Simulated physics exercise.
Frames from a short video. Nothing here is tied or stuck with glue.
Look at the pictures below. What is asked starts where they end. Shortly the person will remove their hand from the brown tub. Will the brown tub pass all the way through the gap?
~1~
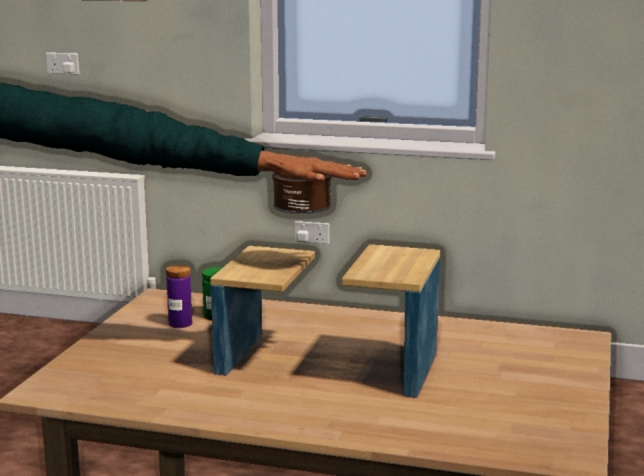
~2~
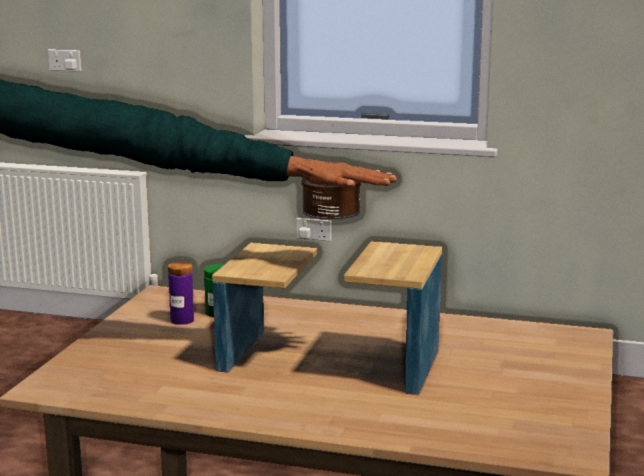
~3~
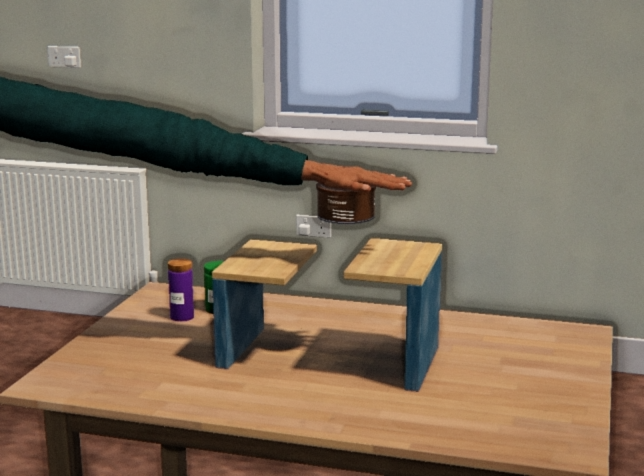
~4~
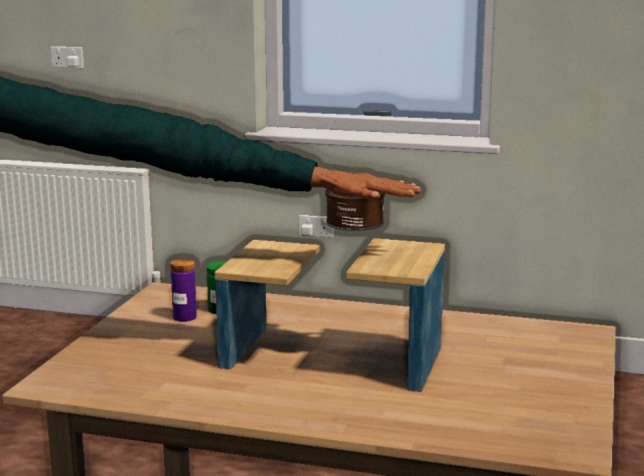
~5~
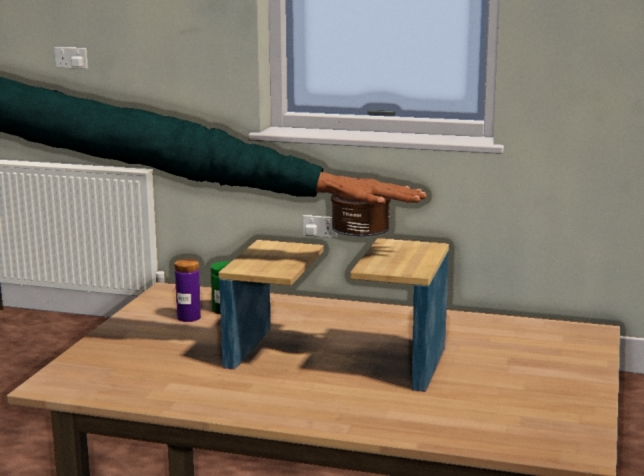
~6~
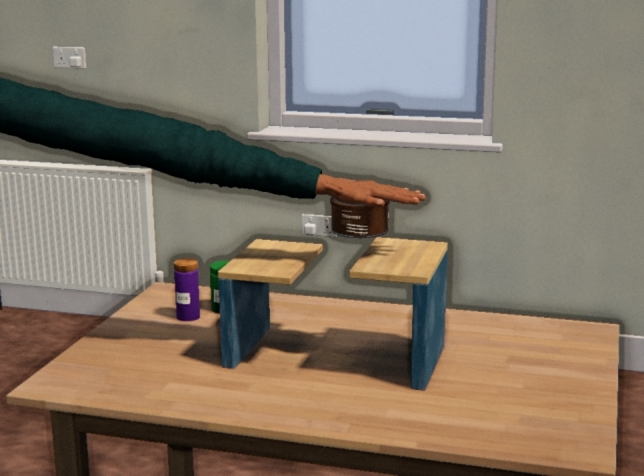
The likely result is that it travels down to the table.
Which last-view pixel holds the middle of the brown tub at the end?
Around (296, 327).
Then, 0.40 s on from there, brown tub turned 63° from how it was put near (339, 263).
Then, 0.50 s on from there, brown tub on its side near (326, 327).
In the end, toppled on the stand or table, brown tub; the other 2 unmoved. At the end, from the last picture's camera, brown tub near (296, 327). The tub drops through.
